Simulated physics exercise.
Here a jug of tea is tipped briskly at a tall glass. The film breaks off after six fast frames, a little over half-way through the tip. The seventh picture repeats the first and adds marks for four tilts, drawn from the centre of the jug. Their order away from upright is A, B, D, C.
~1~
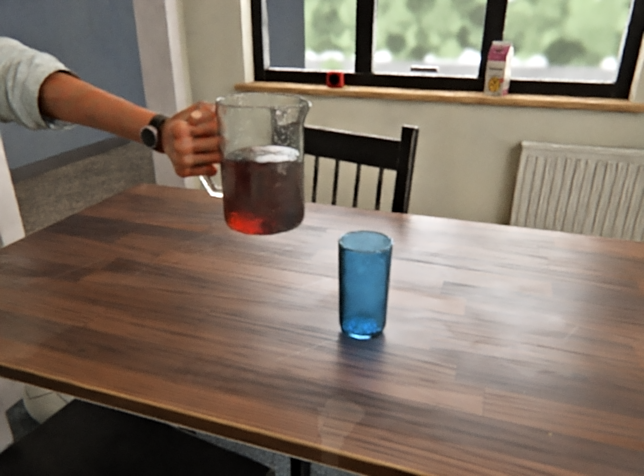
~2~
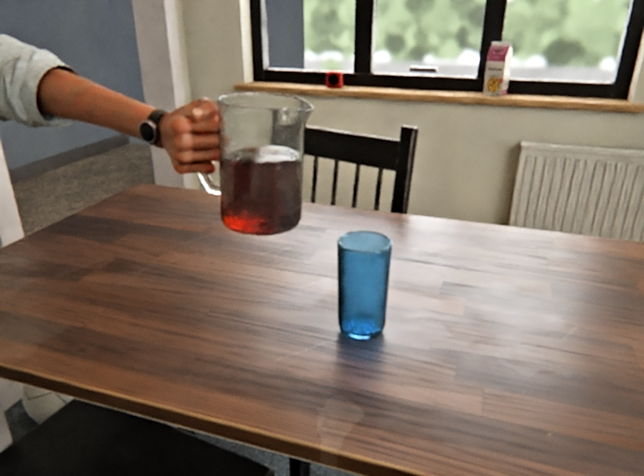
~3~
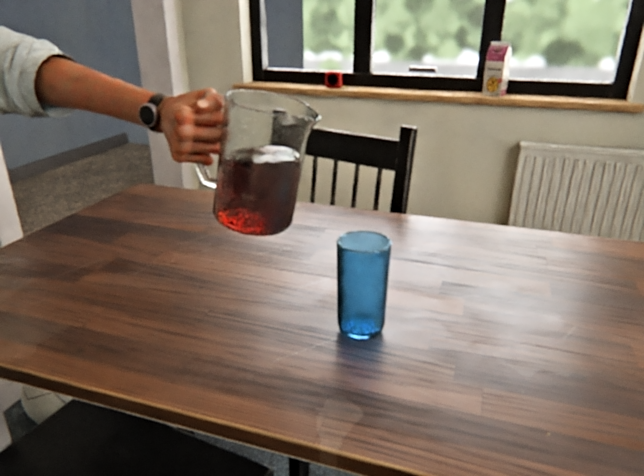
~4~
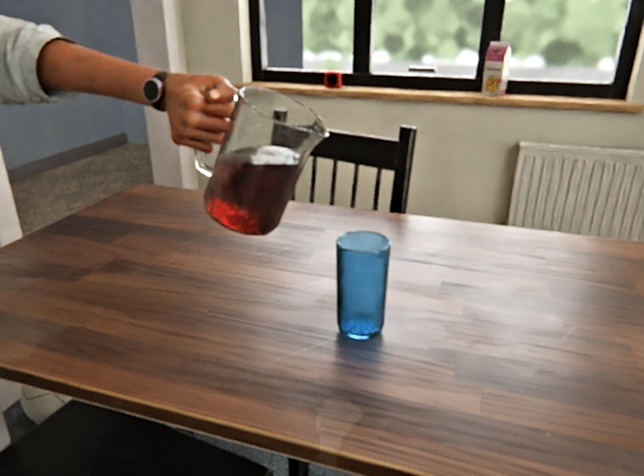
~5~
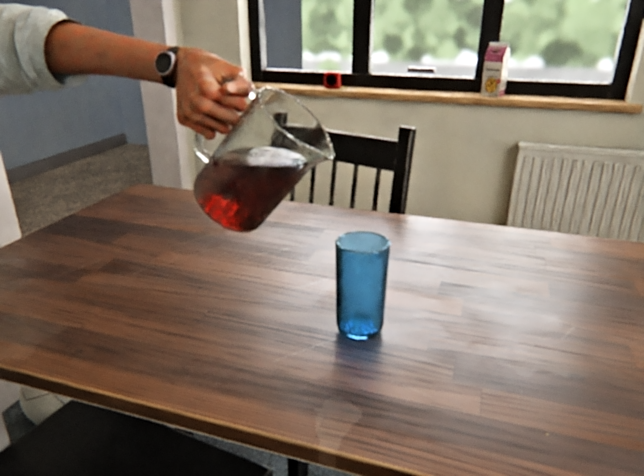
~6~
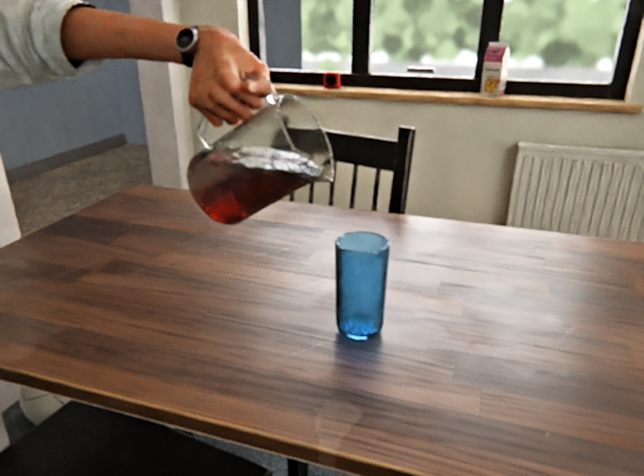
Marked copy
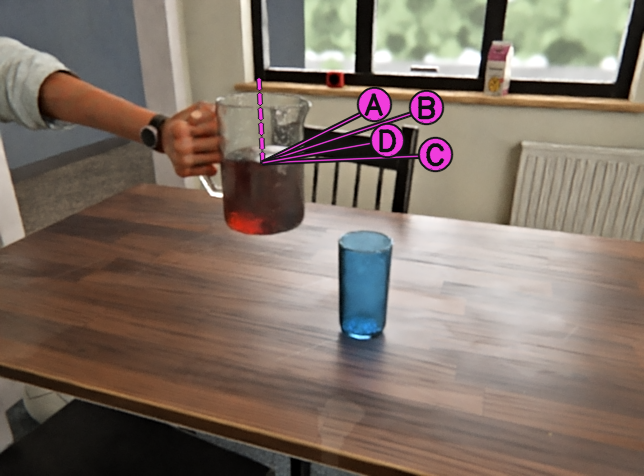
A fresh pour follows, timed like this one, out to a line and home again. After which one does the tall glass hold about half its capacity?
Choose B.
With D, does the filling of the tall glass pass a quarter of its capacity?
Yes, clearly.
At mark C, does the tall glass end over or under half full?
Over half.
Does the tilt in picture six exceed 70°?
No.
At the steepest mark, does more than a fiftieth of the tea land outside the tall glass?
Yes.
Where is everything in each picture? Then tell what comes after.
Upright, lip at (308, 106); rim of the tall glass round (366, 240); nothing has left yet, in the first picture.
Tipped about 3°, lip at (311, 109); nothing has left yet, in the second picture.
Tipped about 11°, lip at (318, 118); nothing has left yet, in the third picture.
Tipped about 24°, lip at (326, 135); nothing has left yet, in the fourth picture.
Tipped about 40°, lip at (332, 156); nothing has left yet, in the fifth picture.
Tipped about 56°, lip at (332, 179); nothing has left yet, in the sixth picture.
On the marked copy, A at (360, 114); B at (410, 114); C at (418, 156); D at (370, 143).
Choosing A, the tall glass ends with about 22 % of what it can hold.
Choosing B, the tall glass ends with about 49 % of what it can hold.
Choosing C, the tall glass ends with about 95 % of what it can hold; 10 % of the tea is spilt.
Choosing D, the tall glass ends with about 80 % of what it can hold.
